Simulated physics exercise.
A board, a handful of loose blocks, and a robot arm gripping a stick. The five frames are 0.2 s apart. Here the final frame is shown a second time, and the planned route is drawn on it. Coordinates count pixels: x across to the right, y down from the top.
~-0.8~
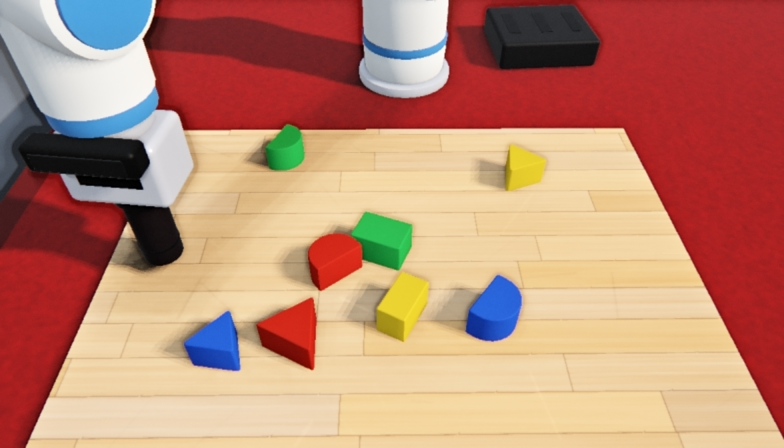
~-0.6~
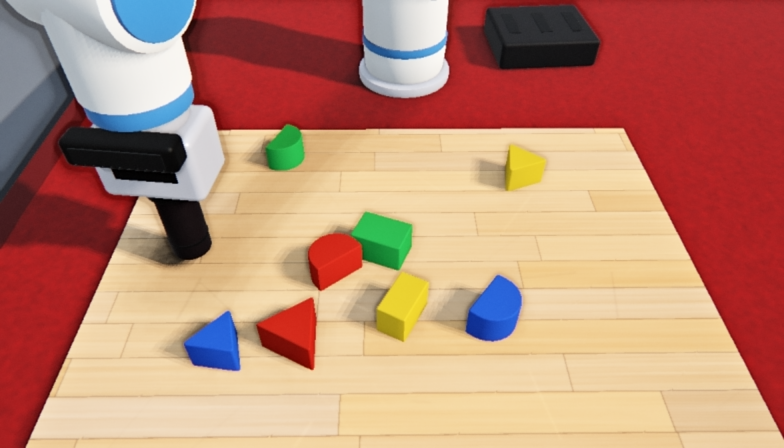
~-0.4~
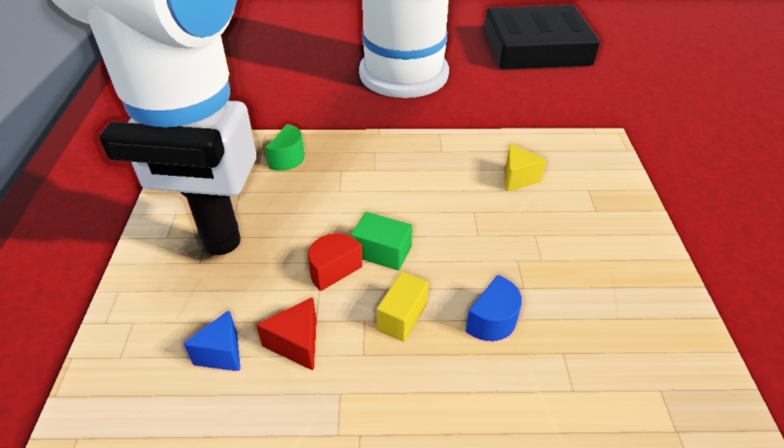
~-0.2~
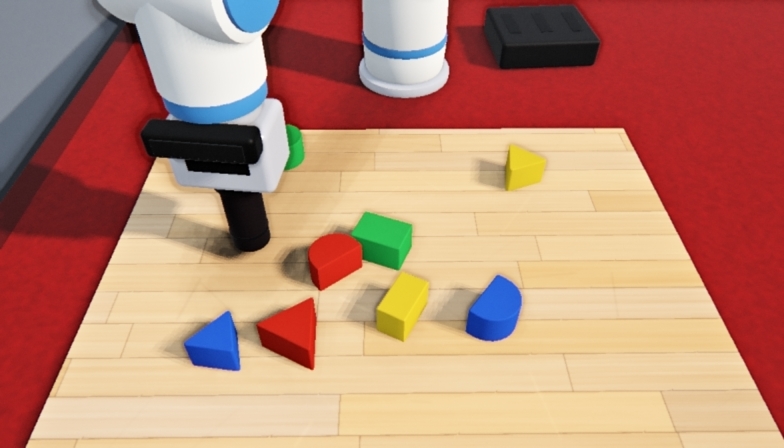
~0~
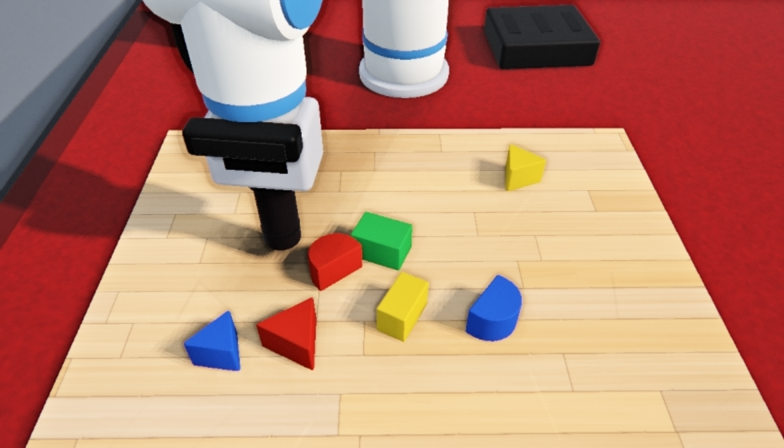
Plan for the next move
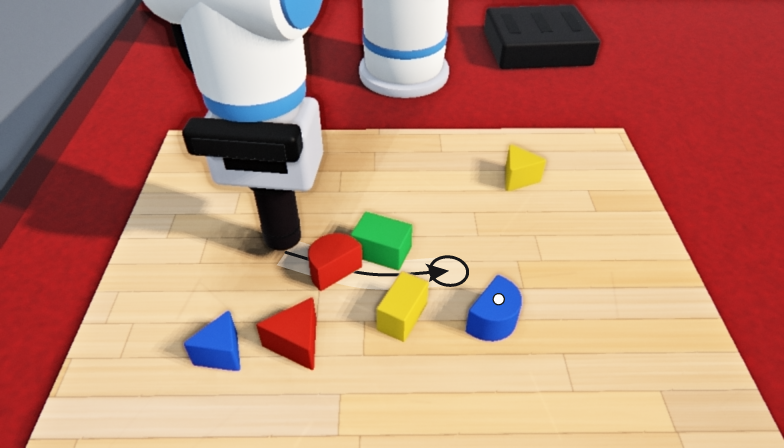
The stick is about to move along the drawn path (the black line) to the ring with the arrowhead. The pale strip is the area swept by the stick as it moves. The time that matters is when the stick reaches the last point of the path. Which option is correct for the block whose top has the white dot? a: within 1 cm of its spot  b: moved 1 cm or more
Option a.
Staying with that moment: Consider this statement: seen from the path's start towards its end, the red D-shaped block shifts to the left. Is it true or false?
False
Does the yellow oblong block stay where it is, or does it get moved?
It gets displaced.
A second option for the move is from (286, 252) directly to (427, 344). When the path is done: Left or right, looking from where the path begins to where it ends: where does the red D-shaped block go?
Its shift is leftward.
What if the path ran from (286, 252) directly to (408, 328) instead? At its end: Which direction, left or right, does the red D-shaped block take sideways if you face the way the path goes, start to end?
It slides leftward.
The drawn path runs from (286, 252) through (336, 267) and (392, 275) to (449, 271); the dot is on the blue D-shaped block.
The first path, step by step. One third of the way, stick at (335, 254); red D-shaped block at (369, 261).
Two thirds of the way, stick at (393, 261); red D-shaped block at (424, 275), turned 30° clockwise; green oblong block at (390, 225), turned 15° anticlockwise; yellow oblong block at (418, 302), turned 55° clockwise.
At the end, stick at (450, 257); red D-shaped block at (453, 281), turned 70° clockwise; green oblong block at (392, 224), turned 20° anticlockwise; yellow oblong block at (421, 304), turned 70° clockwise; blue D-shaped block not moved.
